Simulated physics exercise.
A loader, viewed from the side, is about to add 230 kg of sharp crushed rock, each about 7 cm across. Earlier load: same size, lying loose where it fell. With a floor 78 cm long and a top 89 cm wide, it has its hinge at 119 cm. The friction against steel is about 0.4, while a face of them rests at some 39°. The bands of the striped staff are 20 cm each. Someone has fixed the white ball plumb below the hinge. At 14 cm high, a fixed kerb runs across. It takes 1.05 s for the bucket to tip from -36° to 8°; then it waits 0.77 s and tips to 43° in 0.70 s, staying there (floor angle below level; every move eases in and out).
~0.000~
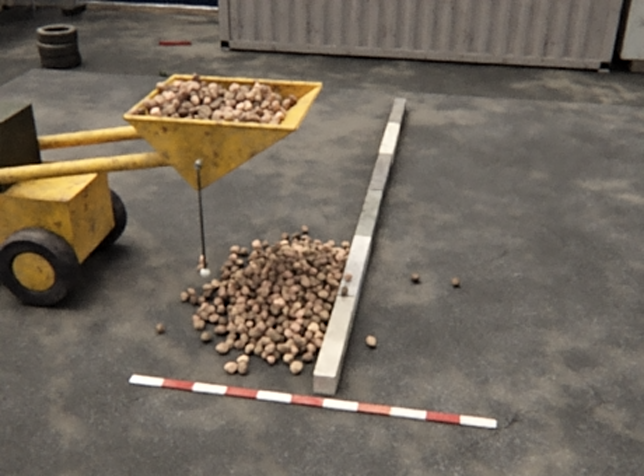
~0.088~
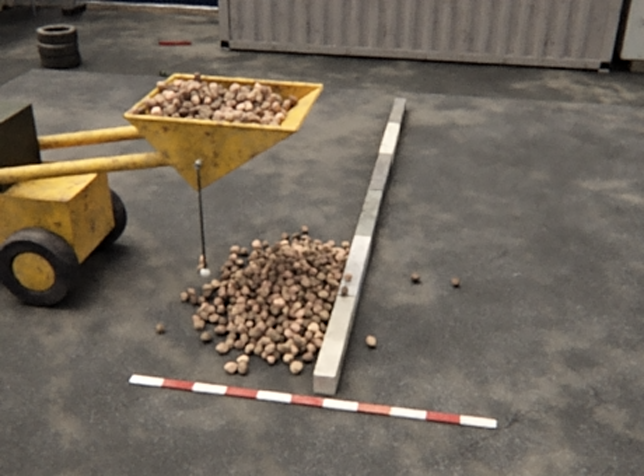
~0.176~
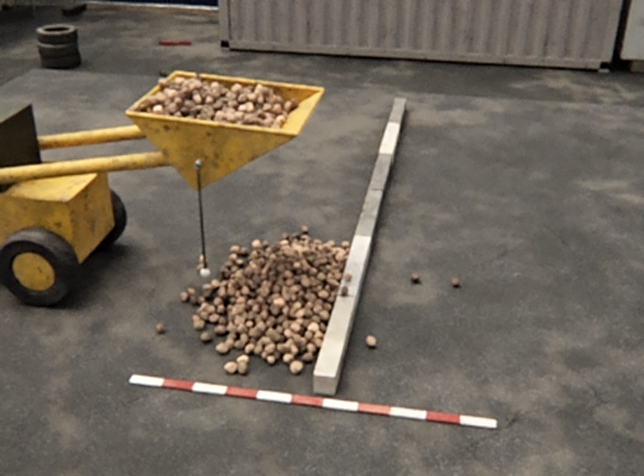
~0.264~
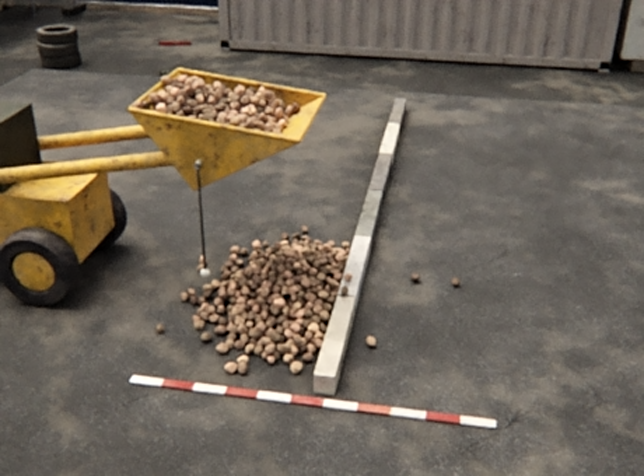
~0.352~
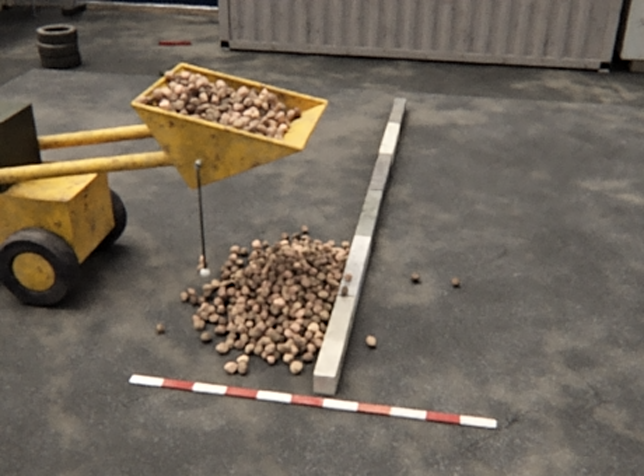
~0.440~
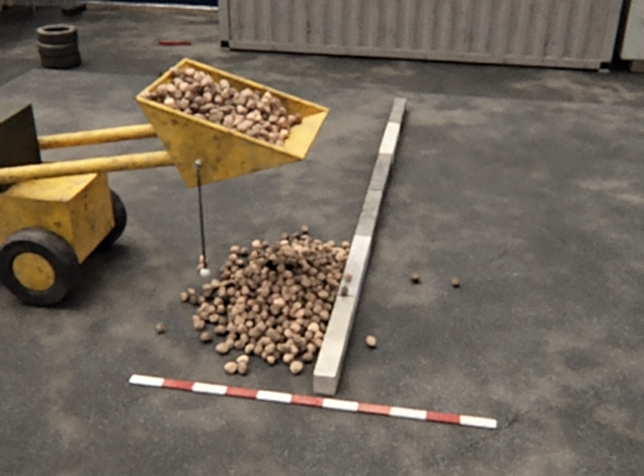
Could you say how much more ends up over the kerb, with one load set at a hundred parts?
I'd put it at 31 parts in every hundred.
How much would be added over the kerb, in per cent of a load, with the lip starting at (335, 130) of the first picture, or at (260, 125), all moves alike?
Case one about 75 %, case two about 10 %.
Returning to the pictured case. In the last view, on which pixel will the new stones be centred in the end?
The middle lies near (331, 281) in the last picture.
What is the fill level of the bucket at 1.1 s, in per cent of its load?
That works out to about 100 %.
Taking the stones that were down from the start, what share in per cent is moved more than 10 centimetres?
I'd say roughly 0 per cent of them.
After 0.8 s the floor is at 1°; in per cent of one load, 100 in the bucket, 100 on this side of the kerb, 0 over the kerb; the foremost stones are at (369, 292).
After 1.1 s the floor is at 8°; in per cent of one load, 100 in the bucket, 100 on this side of the kerb, 0 over the kerb; the foremost stones are at (369, 292).
After 3.0 s the floor is at 43°; in per cent of one load, 6 in the bucket, 183 on this side of the kerb, 11 over the kerb; the foremost stones are at (405, 300).
After 5.4 s the floor is at 43°; in per cent of one load, 0 in the bucket, 168 on this side of the kerb, 32 over the kerb; the foremost stones are at (485, 314). Net gain over the kerb, 31.
